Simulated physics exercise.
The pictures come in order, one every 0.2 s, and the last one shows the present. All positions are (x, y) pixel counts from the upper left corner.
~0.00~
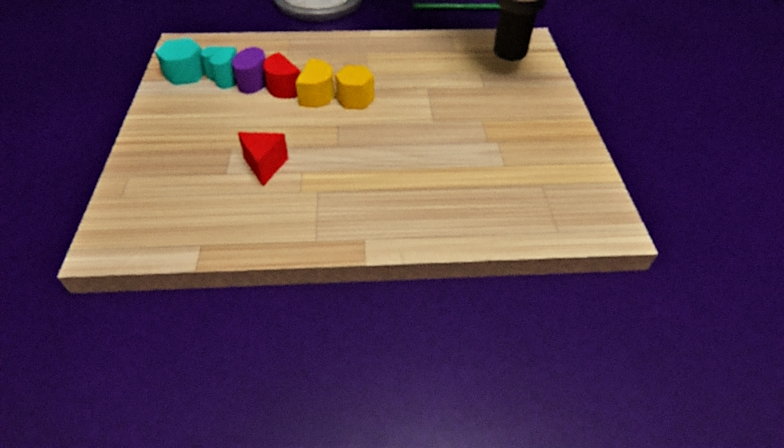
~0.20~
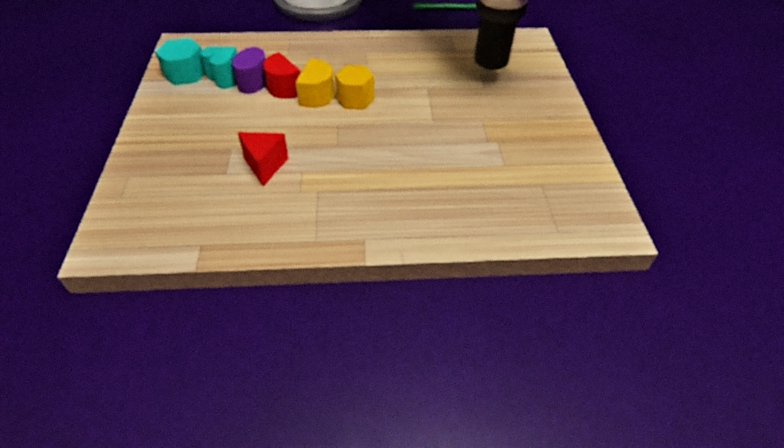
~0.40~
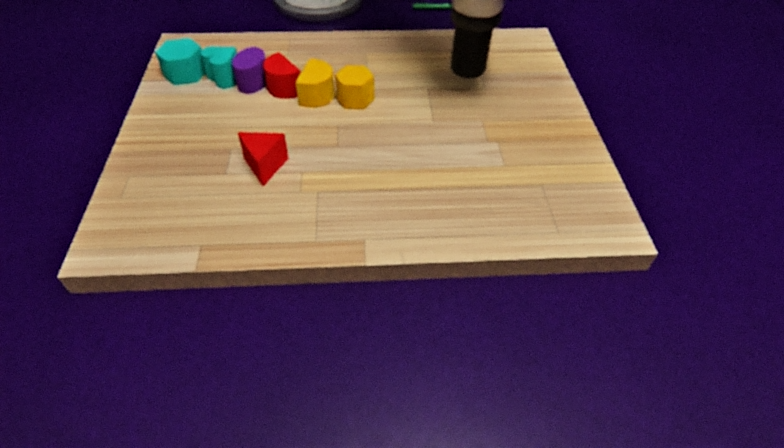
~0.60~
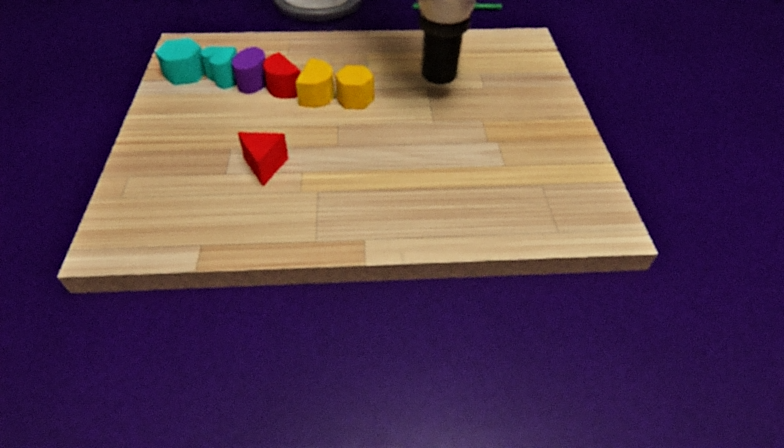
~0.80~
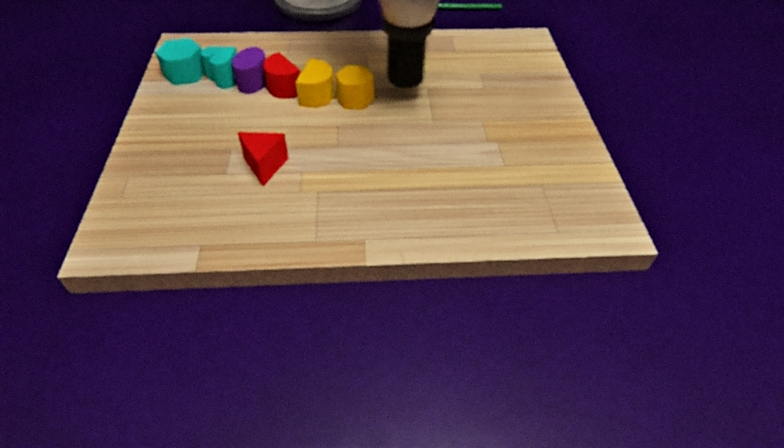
The footage shows a dark post moving left and slightly nearer along the back of a wooden board, approaching a row of teal, purple, red and yellow blocks, while the row and a separate red block stay still.
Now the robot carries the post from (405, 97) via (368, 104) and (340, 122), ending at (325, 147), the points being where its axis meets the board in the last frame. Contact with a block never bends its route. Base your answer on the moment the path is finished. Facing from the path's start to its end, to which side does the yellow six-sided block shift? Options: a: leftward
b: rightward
Letter b.
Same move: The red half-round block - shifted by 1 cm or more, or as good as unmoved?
The red half-round block will not stay where it is.
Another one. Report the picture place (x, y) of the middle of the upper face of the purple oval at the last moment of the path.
The purple oval ends near (235, 52).
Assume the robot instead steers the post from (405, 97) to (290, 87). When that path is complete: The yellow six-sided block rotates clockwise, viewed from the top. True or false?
That statement is not accurate.
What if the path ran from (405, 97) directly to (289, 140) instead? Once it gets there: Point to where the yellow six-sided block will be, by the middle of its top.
It will likely be found at (320, 77).
The first path, step by step. One third of the way, post at (368, 86); purple oval at (243, 55); red half-round block at (269, 64), turned 30° clockwise; yellow half-round block at (295, 73), turned 25° anticlockwise; yellow six-sided block at (331, 76), turned 20° clockwise.
Two thirds of the way, post at (338, 103); purple oval at (235, 52); red half-round block at (259, 62), turned 40° clockwise; yellow half-round block at (283, 70), turned 15° anticlockwise; yellow six-sided block at (309, 83), turned 70° clockwise.
At the end, post at (323, 129); purple oval at (235, 52); red half-round block at (259, 62), turned 40° clockwise; yellow half-round block at (283, 70), turned 15° anticlockwise; yellow six-sided block at (309, 83), turned 70° clockwise.
